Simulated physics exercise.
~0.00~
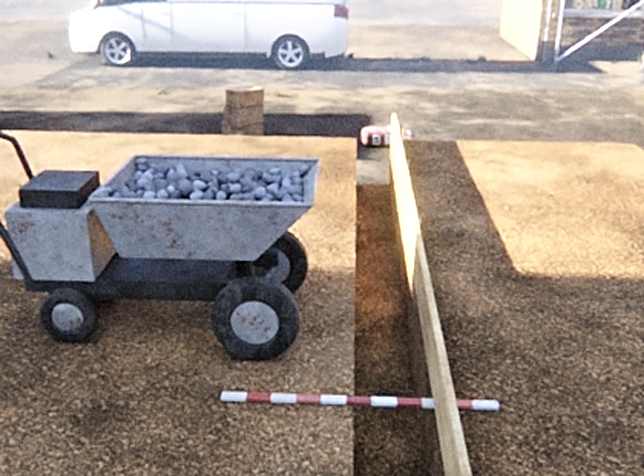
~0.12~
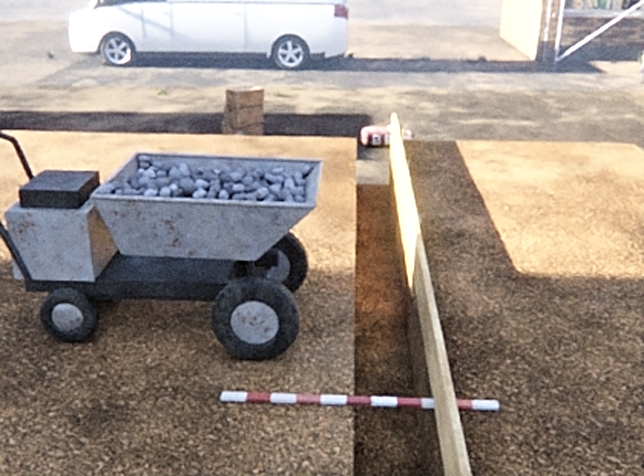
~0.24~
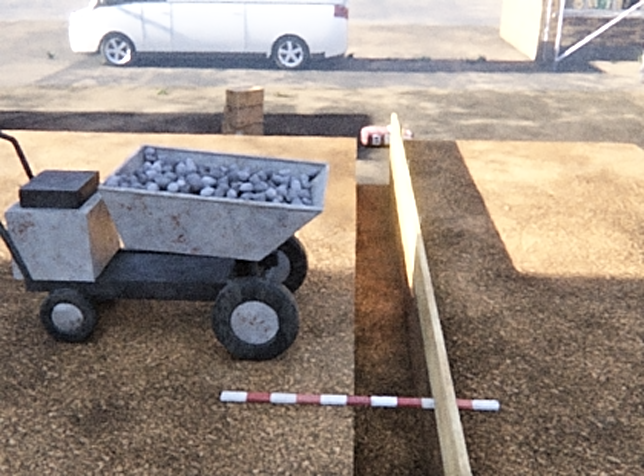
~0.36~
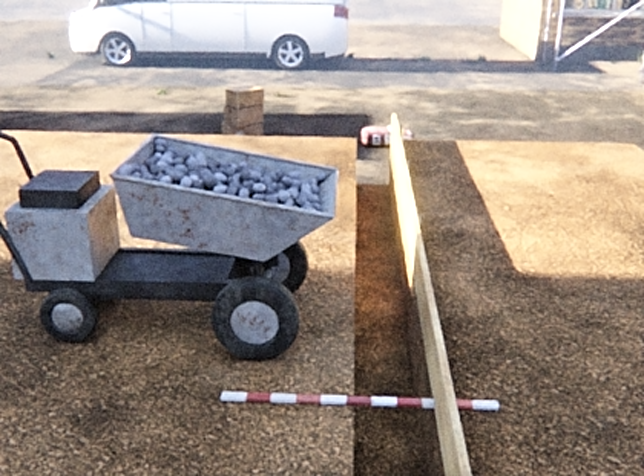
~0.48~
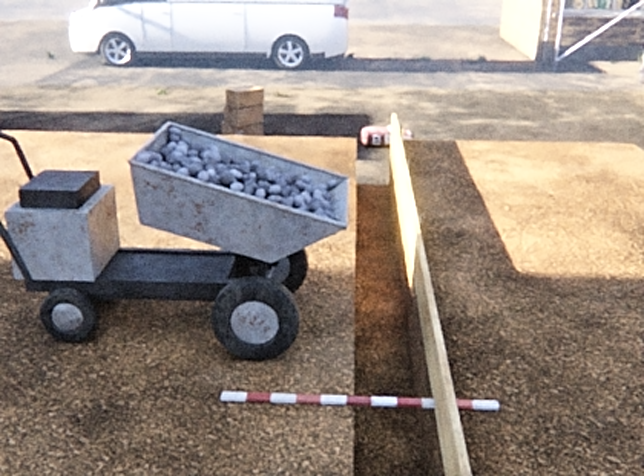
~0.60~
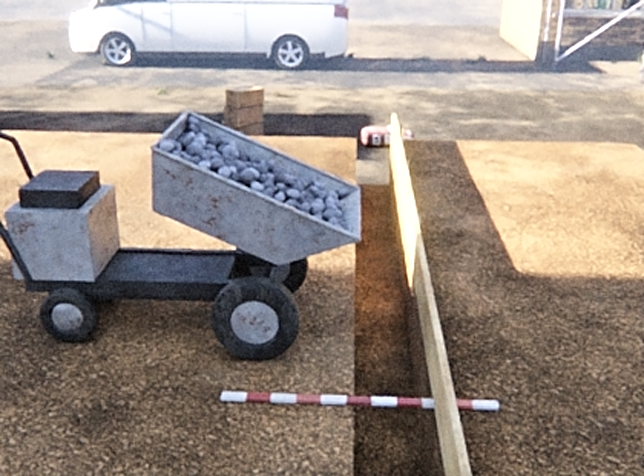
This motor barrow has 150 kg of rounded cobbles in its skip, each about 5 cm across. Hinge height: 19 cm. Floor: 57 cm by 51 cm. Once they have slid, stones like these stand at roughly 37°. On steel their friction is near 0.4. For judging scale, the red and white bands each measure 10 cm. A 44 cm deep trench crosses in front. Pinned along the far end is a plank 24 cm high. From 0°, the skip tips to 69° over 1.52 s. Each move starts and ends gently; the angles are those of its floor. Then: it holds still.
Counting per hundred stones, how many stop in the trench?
Some 86.
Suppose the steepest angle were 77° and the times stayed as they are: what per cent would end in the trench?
It would come to about 95 percent.
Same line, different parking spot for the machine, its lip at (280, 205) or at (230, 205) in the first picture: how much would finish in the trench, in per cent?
100 % and 80 %.
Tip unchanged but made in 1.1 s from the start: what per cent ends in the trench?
Estimate: About 85 %.
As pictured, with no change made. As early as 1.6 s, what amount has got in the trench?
Roughly 30 percent of the load.
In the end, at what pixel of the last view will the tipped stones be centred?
About (394, 388).
After 1.1 s the floor is at 58°; 99 % in the skip, 1 % in the trench; the foremost stones are at (404, 279).
After 1.6 s the floor is at 69°; 63 % in the skip, 29 % in the trench, 8 % past the trench; the foremost stones are at (499, 332).
After 2.0 s the floor is at 69°; 39 % in the skip, 48 % in the trench, 13 % past the trench; the foremost stones are at (550, 323).
After 3.9 s the floor is at 69°; 0 % in the skip, 86 % in the trench, 13 % past the trench; the foremost stones are at (579, 326).
